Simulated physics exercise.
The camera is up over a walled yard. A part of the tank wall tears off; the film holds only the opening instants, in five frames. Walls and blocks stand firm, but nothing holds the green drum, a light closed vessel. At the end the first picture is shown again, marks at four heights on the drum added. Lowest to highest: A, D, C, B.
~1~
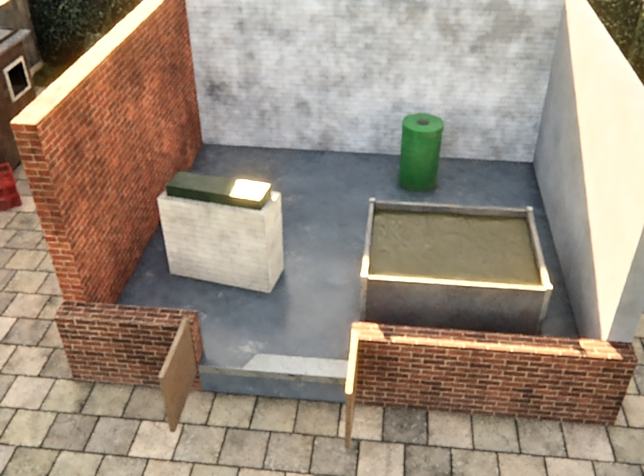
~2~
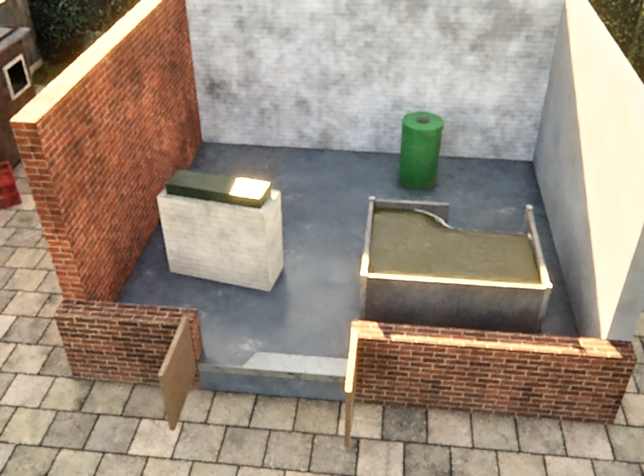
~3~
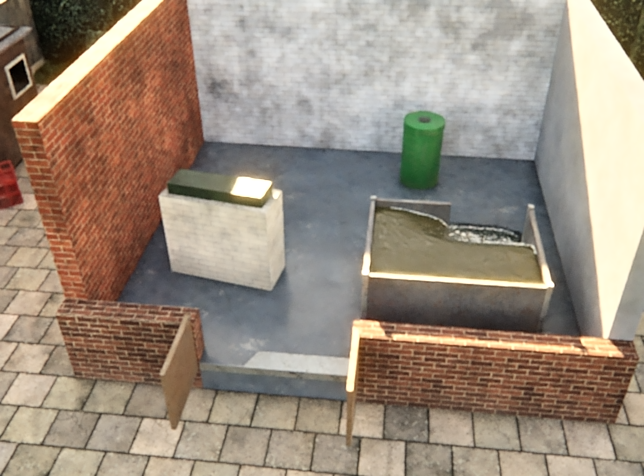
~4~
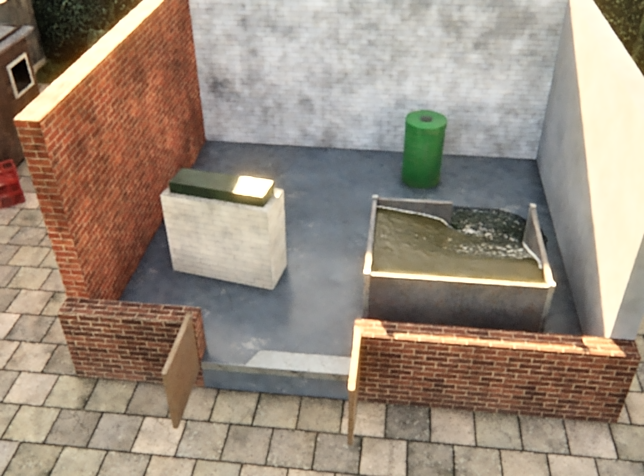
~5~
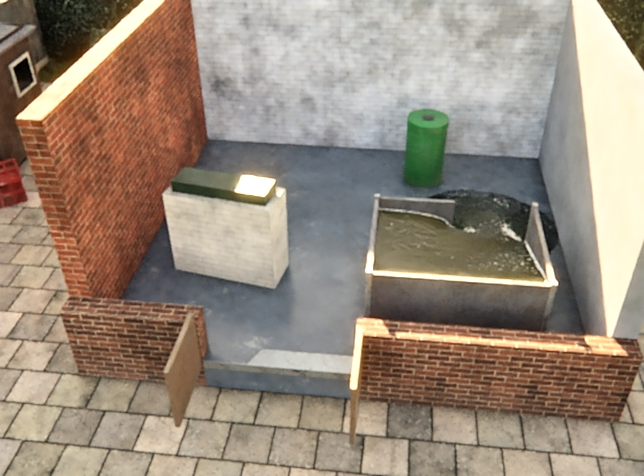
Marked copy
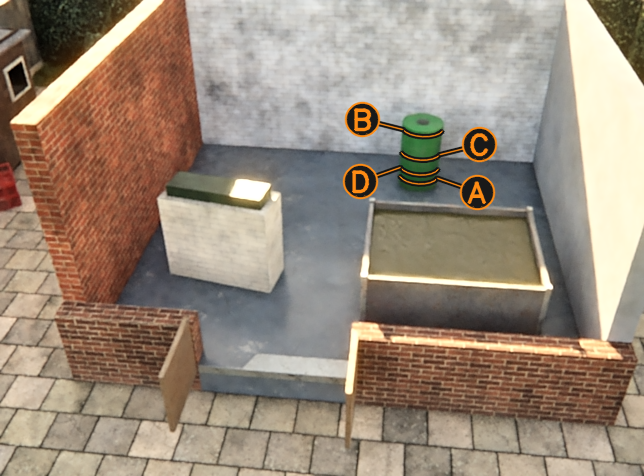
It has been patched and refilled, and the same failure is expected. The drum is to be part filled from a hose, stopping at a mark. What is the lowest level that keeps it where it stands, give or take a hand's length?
Use line C.
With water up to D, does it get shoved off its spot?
Yes, it does.
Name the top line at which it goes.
Line D.
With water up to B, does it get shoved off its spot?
No.
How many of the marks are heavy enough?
Two of them.
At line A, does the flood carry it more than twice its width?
Yes.
On the marked copy, A at (418, 183); B at (422, 136); C at (420, 160); D at (419, 175); from the bottom up A, D, C, B.
With A, it is pushed about 4 times its own width away.
With B, it does not move.
With C, it does not move.
With D, it is pushed about its own width away.
